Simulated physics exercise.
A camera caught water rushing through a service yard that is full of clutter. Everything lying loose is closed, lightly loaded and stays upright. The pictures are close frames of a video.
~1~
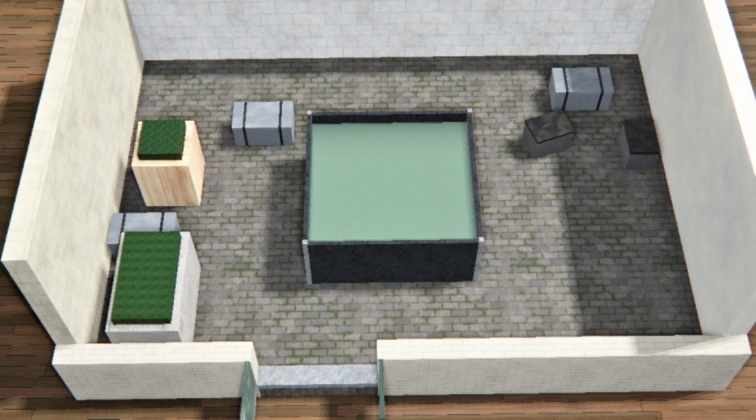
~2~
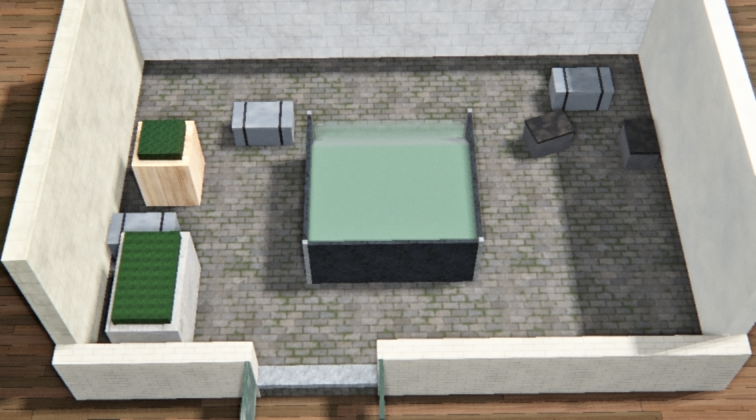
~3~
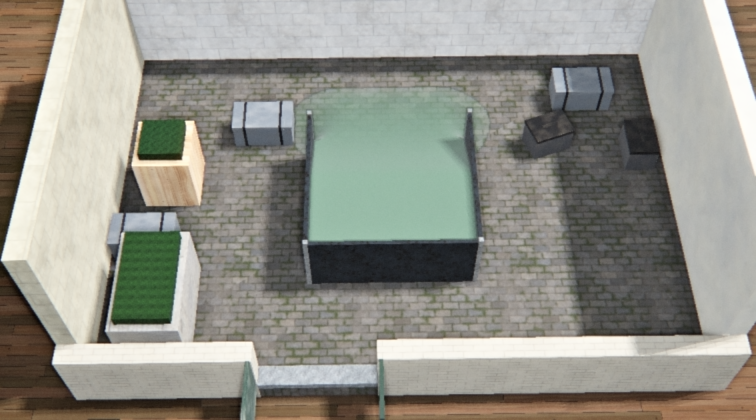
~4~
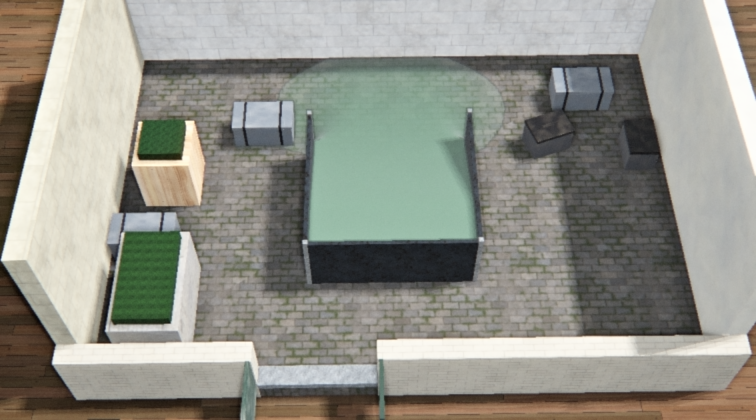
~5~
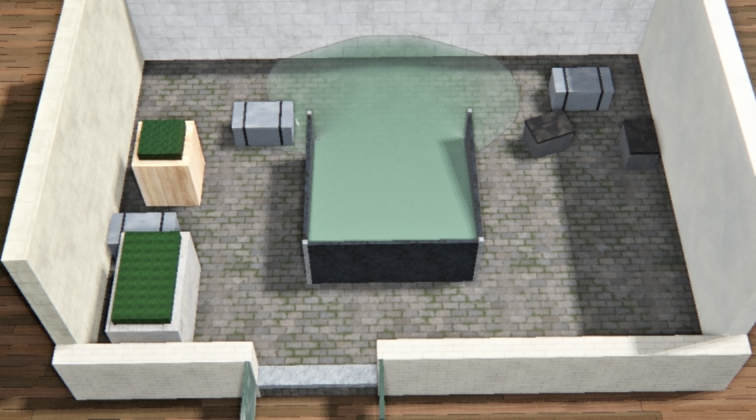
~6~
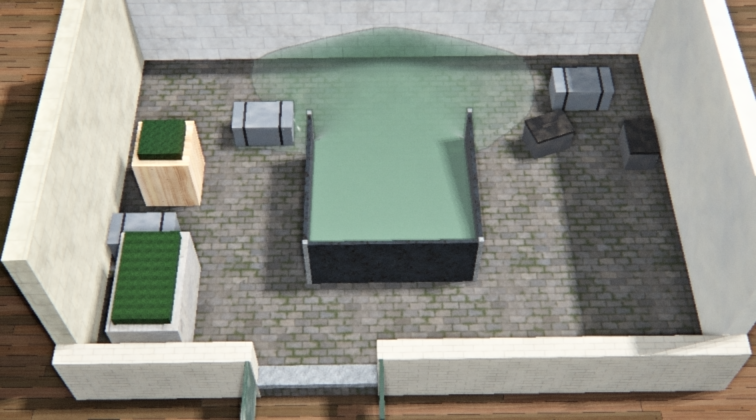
In a walled, brick-paved yard scattered with boxes and crates, the back side of a full tank opened and greenish water poured out, fanning across the ground to the rear wall while the clutter stayed put.
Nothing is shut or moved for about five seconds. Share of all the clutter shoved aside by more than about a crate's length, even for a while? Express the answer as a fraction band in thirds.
Fraction band: 2/3 or more.
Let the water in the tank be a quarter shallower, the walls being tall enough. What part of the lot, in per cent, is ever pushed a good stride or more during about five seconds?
60 in a hundred, or close to it.
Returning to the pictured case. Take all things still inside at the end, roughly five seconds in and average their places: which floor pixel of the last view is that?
Roughly at (407, 254) in the last view.
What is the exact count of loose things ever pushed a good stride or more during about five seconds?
5.
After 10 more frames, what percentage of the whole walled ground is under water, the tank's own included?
It comes to some 45 in a hundred.
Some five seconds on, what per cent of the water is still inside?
Roughly 100 in a hundred.
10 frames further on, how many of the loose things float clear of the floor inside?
The answer is 0.
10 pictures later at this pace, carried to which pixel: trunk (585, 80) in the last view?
Roughly at (610, 112).
A moment on, 0 of 5 are well off their spots; 0 afloat.
Next, 1 of 5 are well off their spots; 0 afloat.
Later, 4 of 5 are well off their spots; 0 afloat.
In the end, 5 of 5 are well off their spots, and 5 have been at some point; 2 afloat.
